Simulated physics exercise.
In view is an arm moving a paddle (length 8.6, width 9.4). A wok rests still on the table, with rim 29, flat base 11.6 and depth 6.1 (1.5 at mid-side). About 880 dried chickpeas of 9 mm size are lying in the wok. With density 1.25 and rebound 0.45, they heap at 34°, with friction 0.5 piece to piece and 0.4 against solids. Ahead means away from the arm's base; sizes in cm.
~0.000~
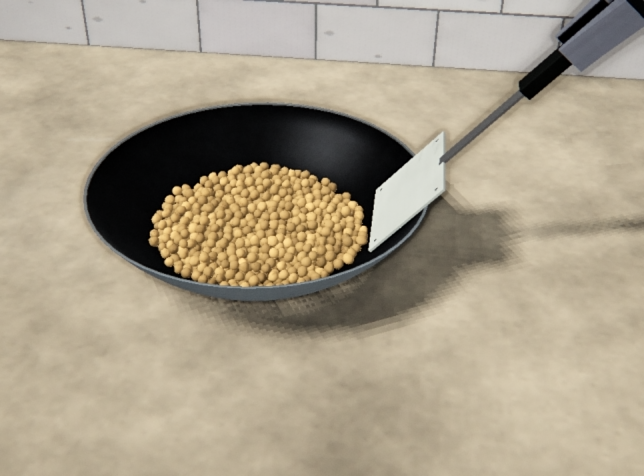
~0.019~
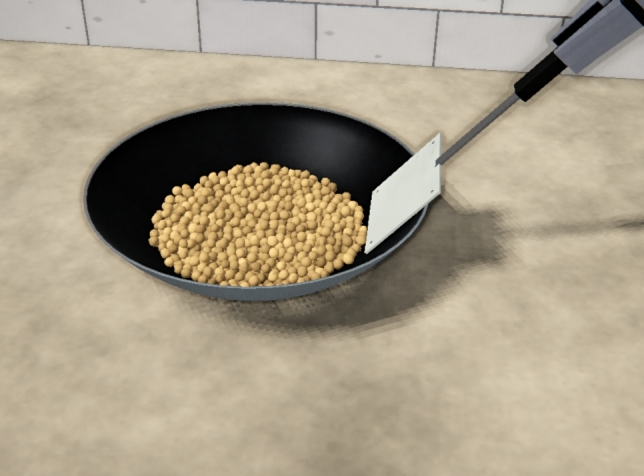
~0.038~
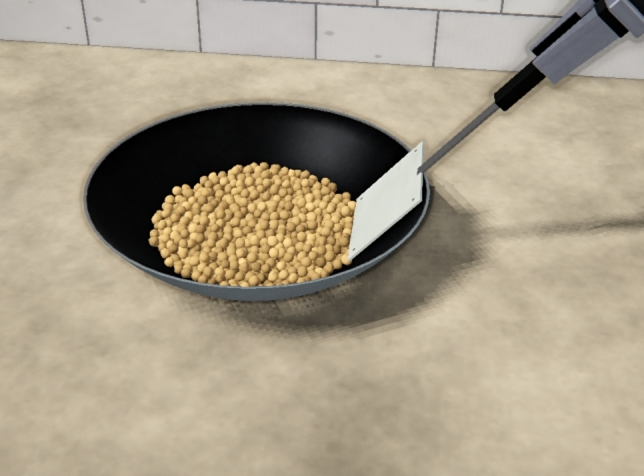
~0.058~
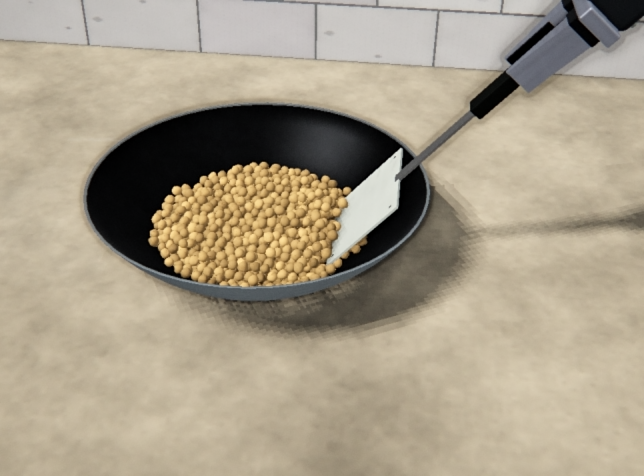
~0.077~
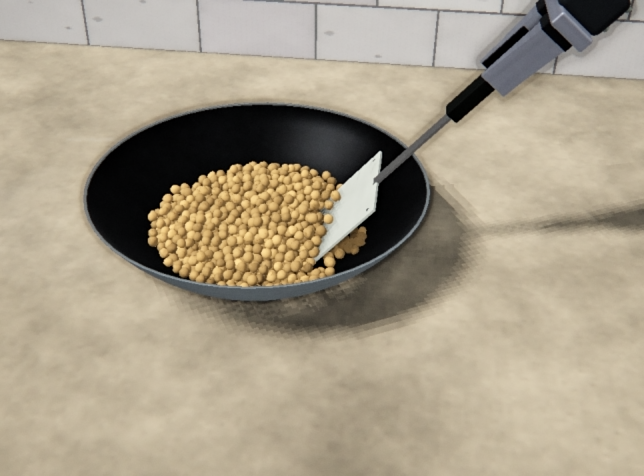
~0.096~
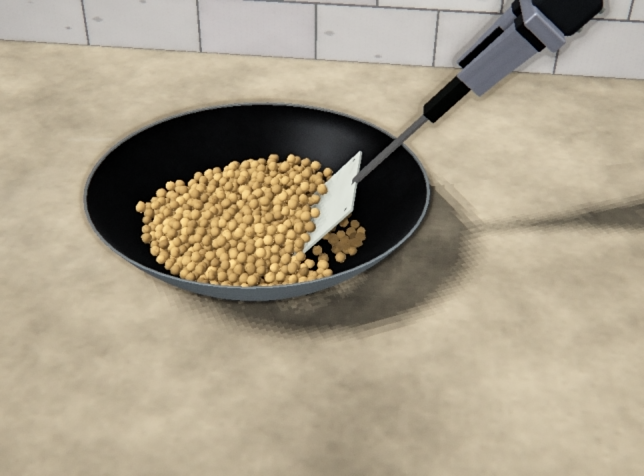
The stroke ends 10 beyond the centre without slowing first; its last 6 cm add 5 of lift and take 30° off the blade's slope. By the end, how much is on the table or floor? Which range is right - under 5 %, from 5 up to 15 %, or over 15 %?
Right range: Over 15 %.
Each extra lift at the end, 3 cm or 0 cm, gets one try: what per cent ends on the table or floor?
It works out to some 30 per cent for the first setting and some 20 per cent for the second.
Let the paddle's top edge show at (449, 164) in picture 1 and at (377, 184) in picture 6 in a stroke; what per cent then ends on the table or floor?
Roughly 20 percent ends up there.
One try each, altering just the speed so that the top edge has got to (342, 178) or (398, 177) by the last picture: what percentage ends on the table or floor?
Close to 30 per cent in the first try and close to 10 per cent in the second.
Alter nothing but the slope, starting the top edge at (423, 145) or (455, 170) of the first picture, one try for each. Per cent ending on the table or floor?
I'd say near 25 per cent for the first and near 25 per cent for the second.
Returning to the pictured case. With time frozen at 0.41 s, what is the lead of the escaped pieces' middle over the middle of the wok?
The distance is about 24 cm.
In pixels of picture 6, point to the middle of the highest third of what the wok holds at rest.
The middle lies somewhere around (169, 209).
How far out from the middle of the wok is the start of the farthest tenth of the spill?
The distance is roughly 60 cm.
By 0.14 s, sloping 50°, highest piece 8 above the table; 885 in the wok.
By 0.19 s, sloping 40°, highest piece 8 above the table; 885 in the wok.
By 0.41 s, sloping 20°, highest piece 15 above the table; 662 in the wok, 62 on the table or floor, 161 on the blade or in flight.
By 1.46 s, sloping 20°, highest piece 5 above the table; 662 in the wok, 223 on the table or floor.
Final count, 662 in the wok, 223 on the table or floor. That is 25 % on the table or floor.
